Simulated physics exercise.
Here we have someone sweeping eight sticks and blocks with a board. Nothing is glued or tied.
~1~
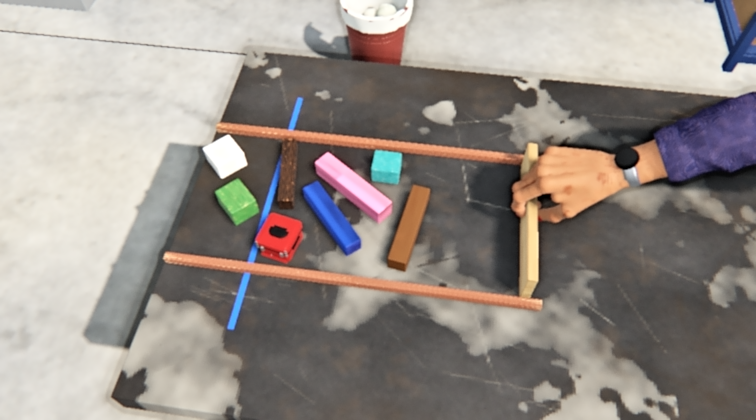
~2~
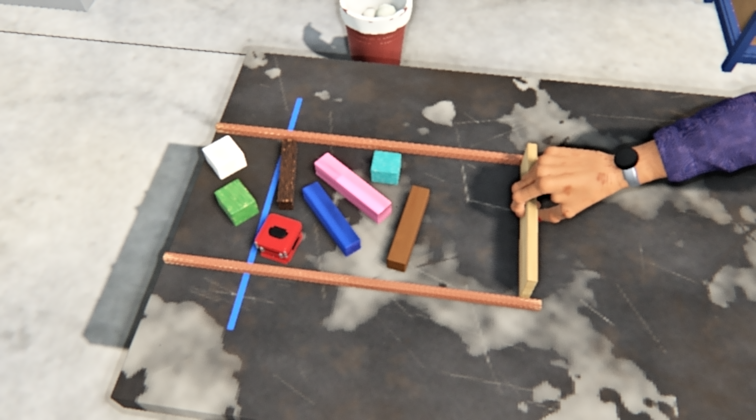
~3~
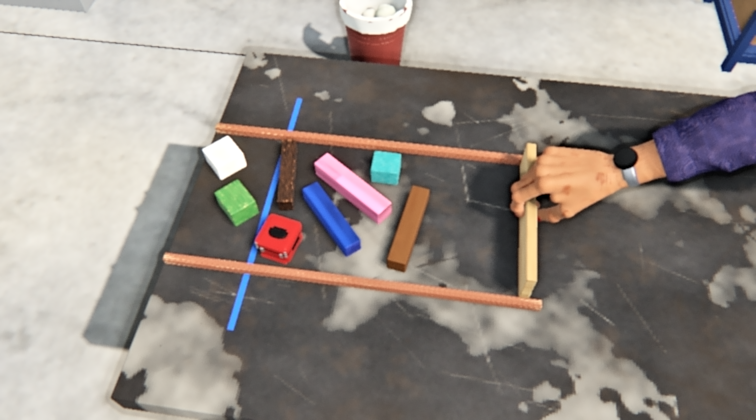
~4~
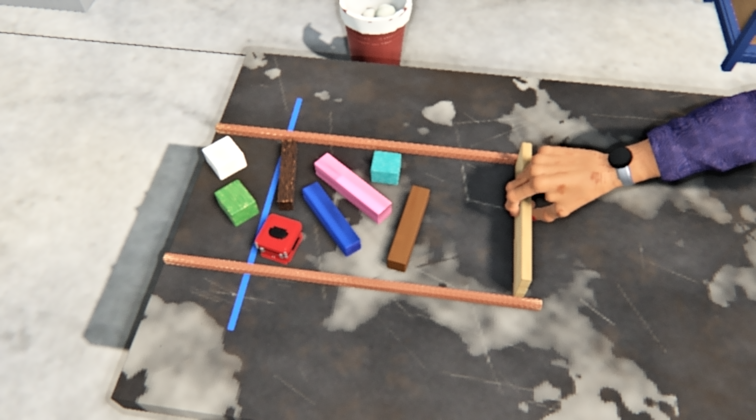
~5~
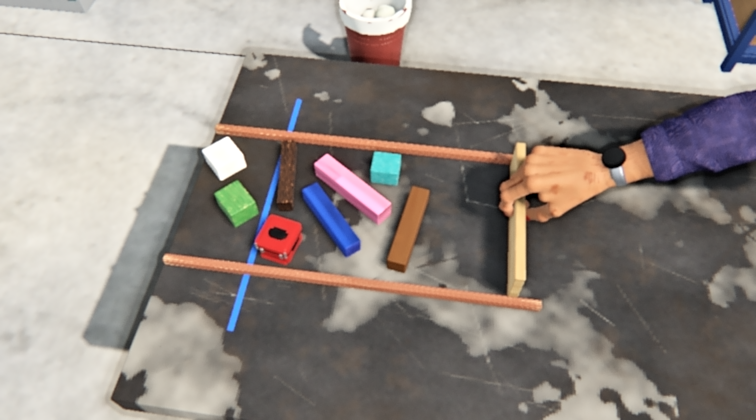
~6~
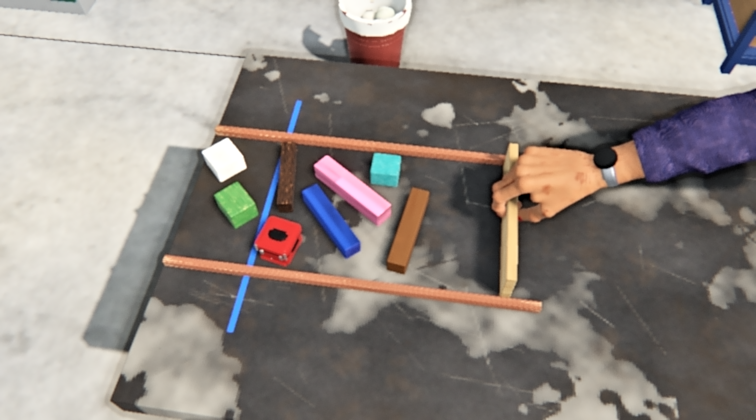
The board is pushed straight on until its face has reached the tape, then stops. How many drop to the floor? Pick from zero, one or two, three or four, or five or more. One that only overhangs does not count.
Here the number that fall off is one or two.
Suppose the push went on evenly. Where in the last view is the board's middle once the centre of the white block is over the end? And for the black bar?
For the white block at (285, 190), for the black bar at (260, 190).
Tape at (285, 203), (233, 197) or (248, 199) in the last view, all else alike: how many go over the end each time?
The counts: 0, 4 and 3.
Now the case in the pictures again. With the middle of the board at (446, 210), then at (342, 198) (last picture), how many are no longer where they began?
At the one place 0, at the other 6.
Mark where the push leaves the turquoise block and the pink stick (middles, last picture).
The turquoise block stops around (267, 157); the pink stick around (242, 168).
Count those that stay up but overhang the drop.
Overhanging: 2.
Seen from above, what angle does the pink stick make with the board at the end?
Near 10 degrees.
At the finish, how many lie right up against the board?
That makes 2.
Soon after, none off yet; white block at rest near (224, 160); green block at rest near (236, 205); black bar at rest near (287, 176).
After that, none off yet; white block moving near (219, 159); green block displaced a little near (223, 207); black bar displaced a little near (246, 164).
In the end, the number that fall off is one or two; gone, white block.
